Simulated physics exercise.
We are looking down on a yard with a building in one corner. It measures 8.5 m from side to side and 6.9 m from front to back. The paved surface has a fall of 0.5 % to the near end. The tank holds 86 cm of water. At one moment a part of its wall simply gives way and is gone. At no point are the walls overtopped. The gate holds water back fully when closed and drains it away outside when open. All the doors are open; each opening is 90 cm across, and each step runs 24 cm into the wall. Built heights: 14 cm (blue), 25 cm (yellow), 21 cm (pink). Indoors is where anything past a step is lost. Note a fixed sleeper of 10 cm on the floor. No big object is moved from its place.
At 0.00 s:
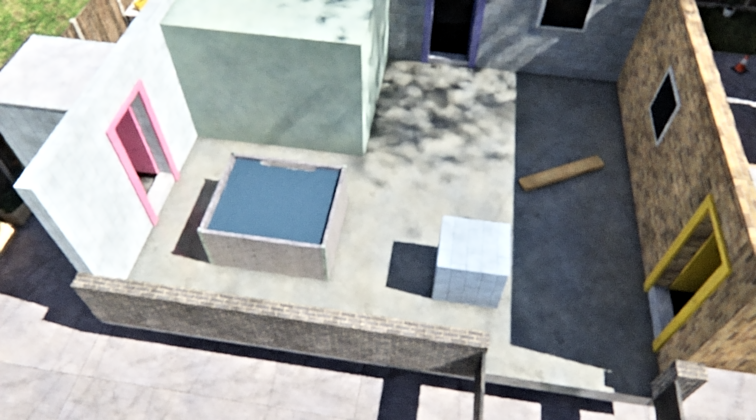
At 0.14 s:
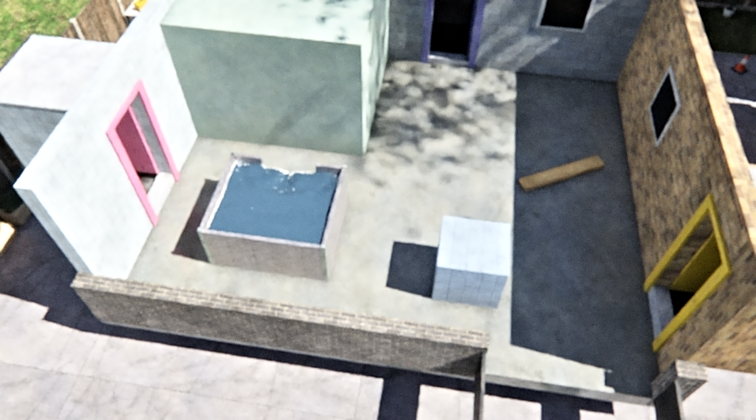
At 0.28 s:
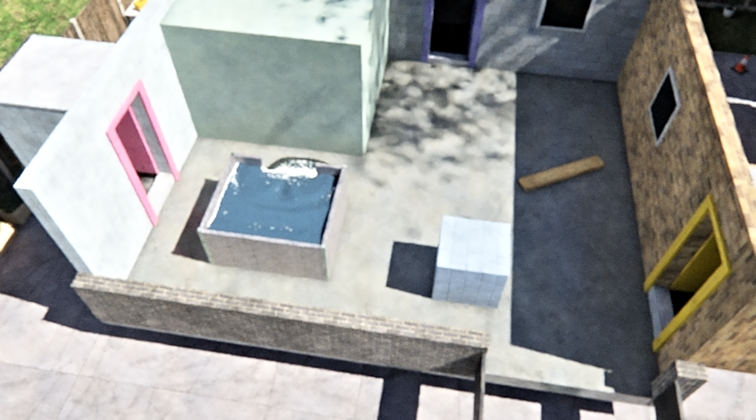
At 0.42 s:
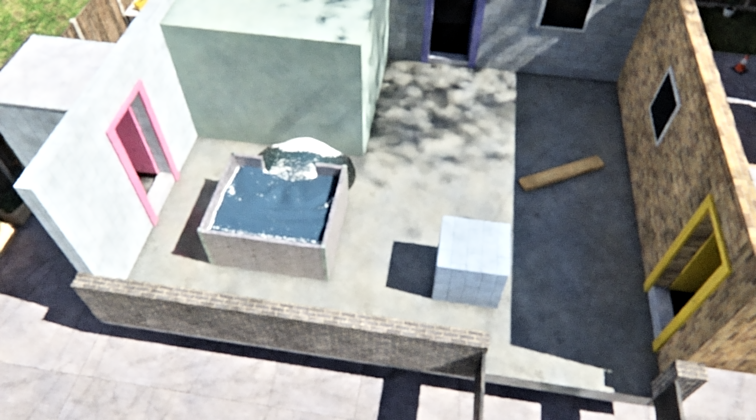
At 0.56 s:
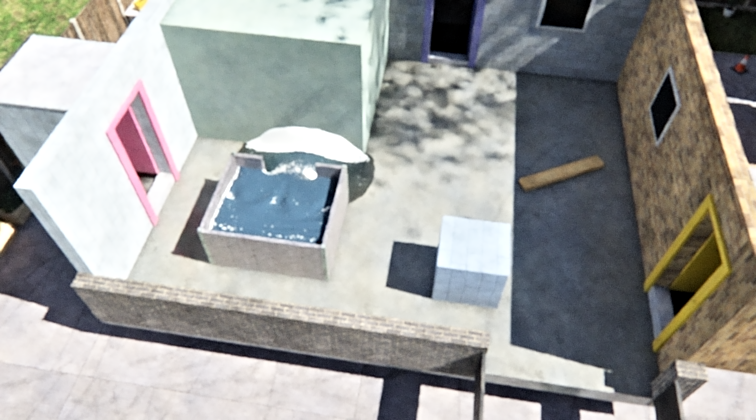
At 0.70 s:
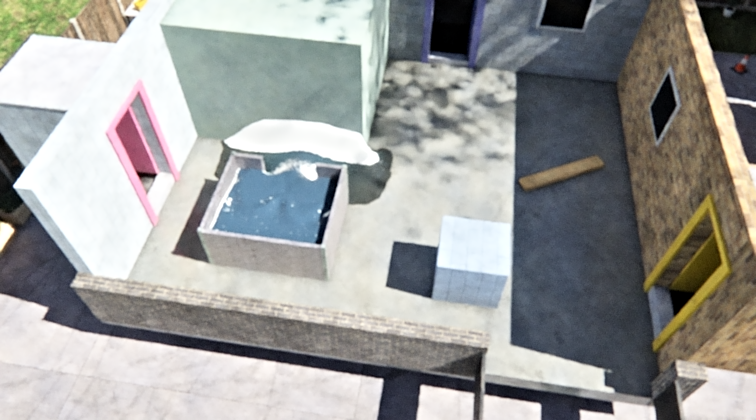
A paved yard among pale and brick walls is seen from above by a camera that stays still. A square tank of blue water stands left of centre, with a pink-framed doorway to its left, a white block and wooden plank to its right, and a yellow-framed doorway far right. The water churns at the tank's far side, then pours out there, spreading in a white-edged sheet across the paving behind.
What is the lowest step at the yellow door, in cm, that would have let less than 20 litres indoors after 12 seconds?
Roughly 7 cm.
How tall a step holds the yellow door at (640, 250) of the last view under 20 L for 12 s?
About 9.5 cm.
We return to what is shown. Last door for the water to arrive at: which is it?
Blue.
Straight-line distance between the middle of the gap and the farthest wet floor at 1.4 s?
About 3.6 m.
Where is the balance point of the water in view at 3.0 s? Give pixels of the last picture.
I'd say around (313, 211).
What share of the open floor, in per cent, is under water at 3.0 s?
Around 55 per cent of the floor.
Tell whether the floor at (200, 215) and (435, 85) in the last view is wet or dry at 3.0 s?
In order, the two points are soaked and bone dry.
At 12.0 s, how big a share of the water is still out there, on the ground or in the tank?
What remains is some 84 per cent of the water.
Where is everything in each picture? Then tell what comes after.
The first picture shows still water, 86 cm deep, in the tank at (276, 201); the yellow door at (678, 285) is dry.
In the second picture, the front is at a hidden place, 0.4 m from the gap on the far side; 0.3 m2 of floor is wet, 86 cm left at the back.
In the third picture, the front is at (296, 160), 0.9 m from the gap on the far side; 0.9 m2 of floor is wet, 85 cm left at the back.
In the fourth picture, the front is at (272, 148), 1.2 m from the gap on the far side; 1.8 m2 of floor is wet, 76 cm left at the back.
In the fifth picture, water pours out on the far side and has run 1.4 m, to (366, 157); about 10 cm deep outside, 72 cm at the back.
In the sixth picture, the gap is on the far side, the front 1.7 m out at (385, 152); the back of the tank holds 73 cm; the yellow door at (678, 285), 6.4 m from the gap, is still 5.1 m from the nearest water.
After 1.4 s water covers 15 % of the floor, deepest (55 cm) near (310, 157); it has not reached the yellow door.
After 3.0 s water covers 55 % of the floor, deepest (34 cm) near (301, 156); it has not reached the yellow door.
After 12.0 s water covers 95 % of the floor, deepest (10 cm) near (116, 302); 6 cm at the yellow door, 0 litres in over its 25 cm step.
At the yellow door as built, the water arrived by 3.1 s and peaked near 13 cm at 8.6 s.
With a step of 6 cm, 33 litres would have come in within the 12 s; with 8.5 cm, 11 litres. So under 20 litres takes about 7 cm.
